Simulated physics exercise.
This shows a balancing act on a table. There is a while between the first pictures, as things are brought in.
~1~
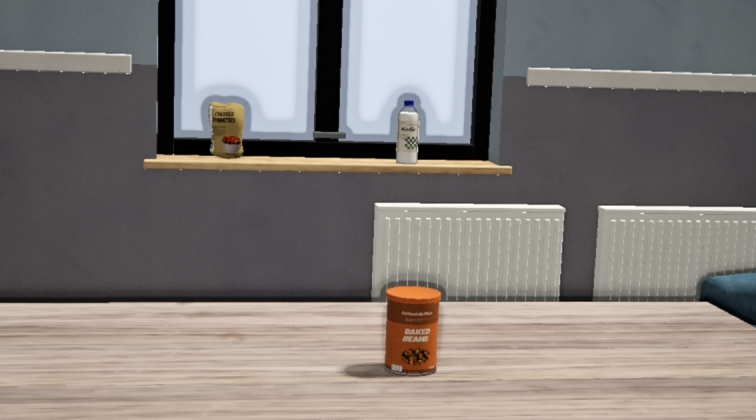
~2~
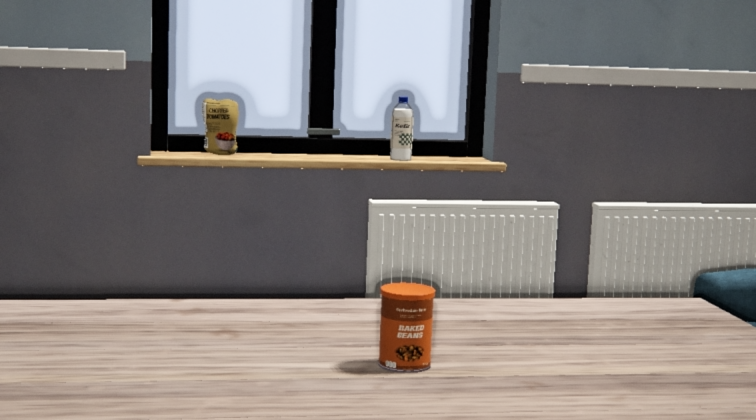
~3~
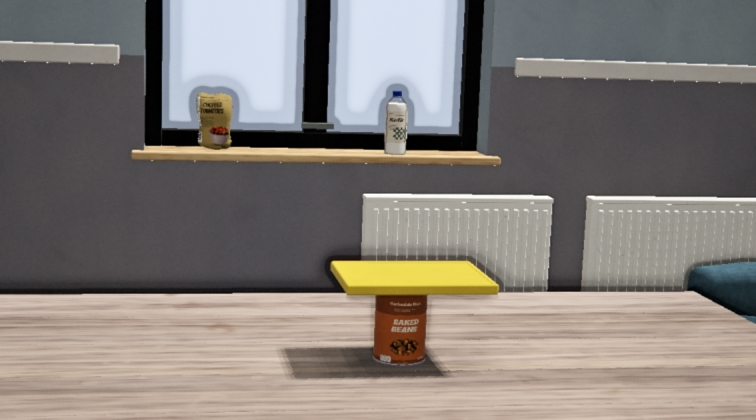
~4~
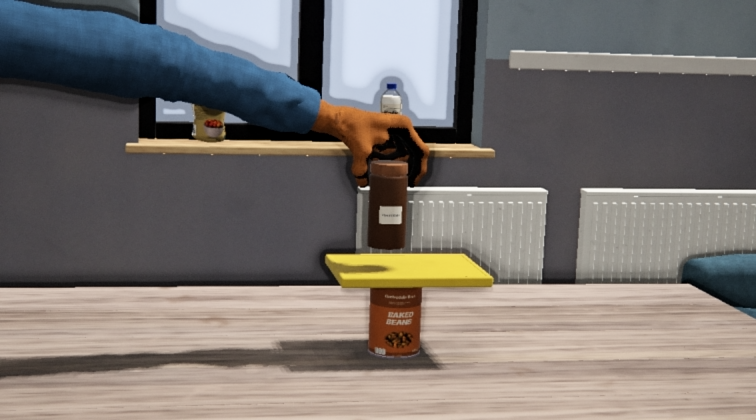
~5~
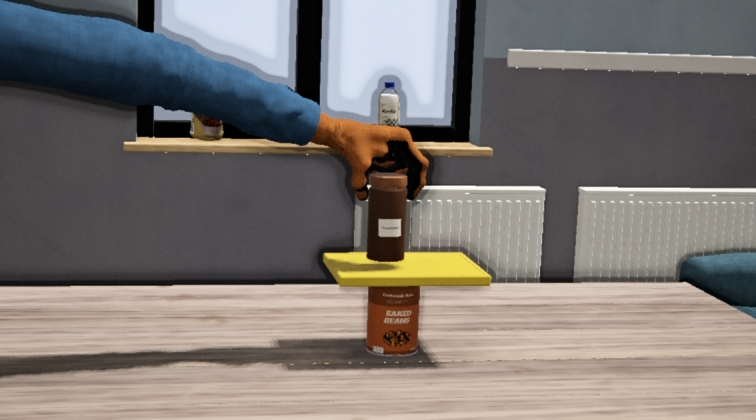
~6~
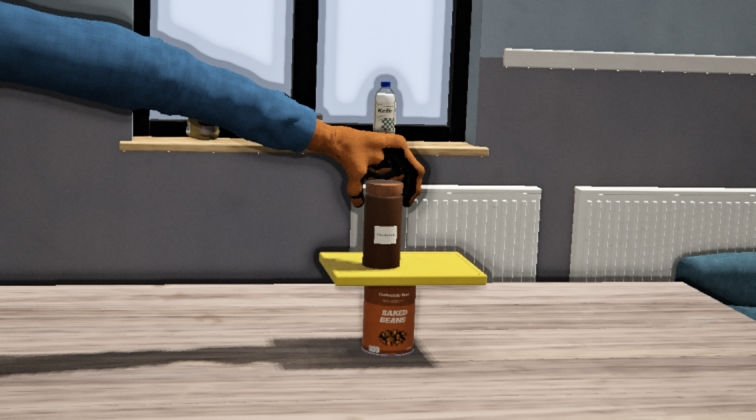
An arm in a blue sleeve reaches in from the left over a pale wooden table, seen from the front in a room with grey walls, a window and white radiators. An orange baked beans can stands on the table, with a pouch and a white bottle on the sill behind. A yellow slab appears atop the can, then the hand lowers a brown jar onto it as the view drifts slightly.
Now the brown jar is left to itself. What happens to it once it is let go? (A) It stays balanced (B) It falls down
A, it stays balanced.
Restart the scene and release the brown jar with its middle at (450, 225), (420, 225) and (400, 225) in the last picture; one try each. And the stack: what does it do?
The first time it collapses, the second time it stays standing, and the third time it stays standing.
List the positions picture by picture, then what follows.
In the first picture, the last thing is not in view yet.
In the second picture, the last thing is not in view yet.
In the third picture, the last thing is not in view yet; yellow lid (412, 277).
In the fourth picture, on its way; brown jar (388, 204); yellow lid (407, 270).
In the fifth picture, on its way; brown jar (387, 217); yellow lid (405, 269).
In the sixth picture, in place under the hand; brown jar (383, 224); yellow lid (401, 268).
Then, 0.90 s past the last view, nothing moves.
Then, 1.80 s past the last view, brown jar resting near (382, 225).
Finally, all 3 still in place. Final places as the last picture's camera would see them, brown jar near (382, 225). The stack keeps its balance.
